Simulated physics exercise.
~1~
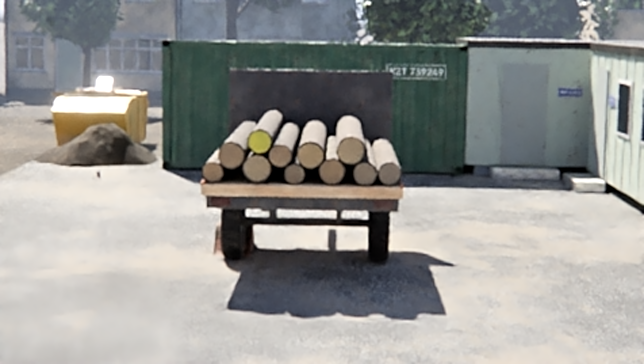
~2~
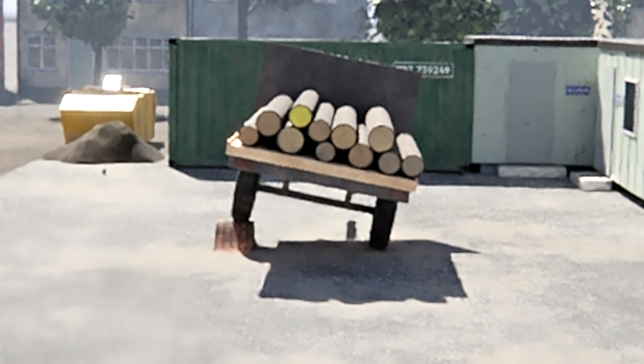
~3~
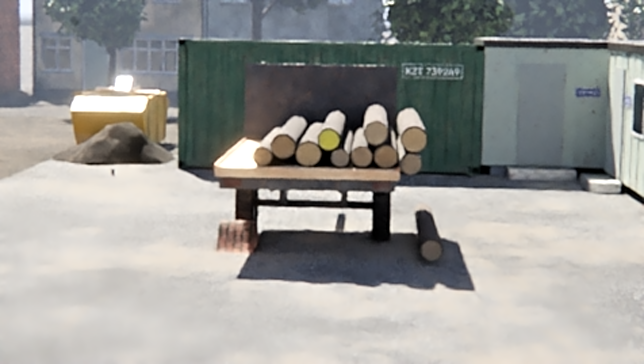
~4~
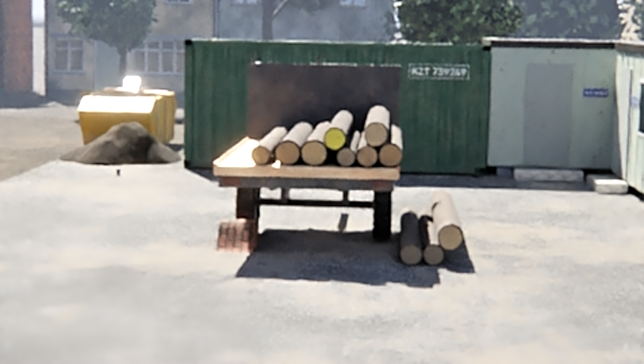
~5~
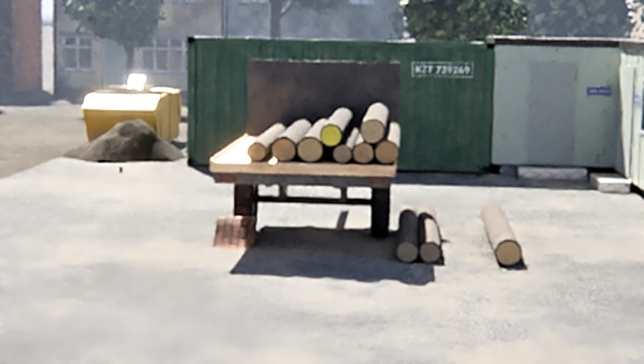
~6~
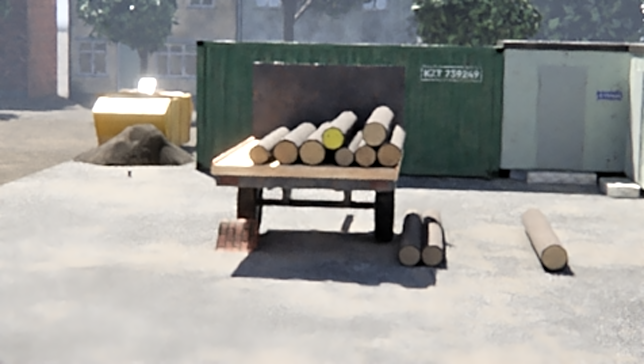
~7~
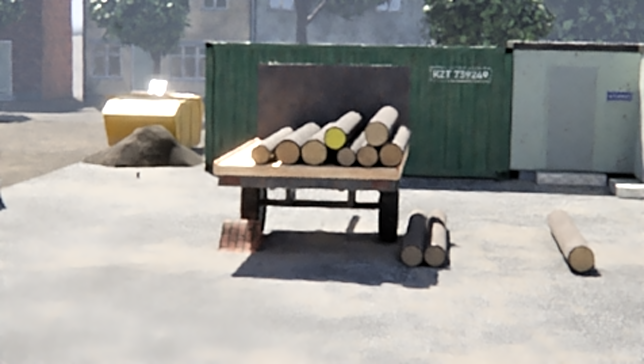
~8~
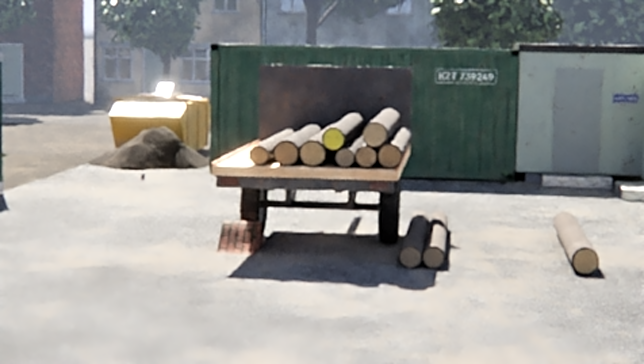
In a paved yard by a green container, a flat trailer stacked with logs tipped to the right and dropped back level, and three logs rolled off that side onto the ground, while the yellow-marked one stayed aboard, resting on others.
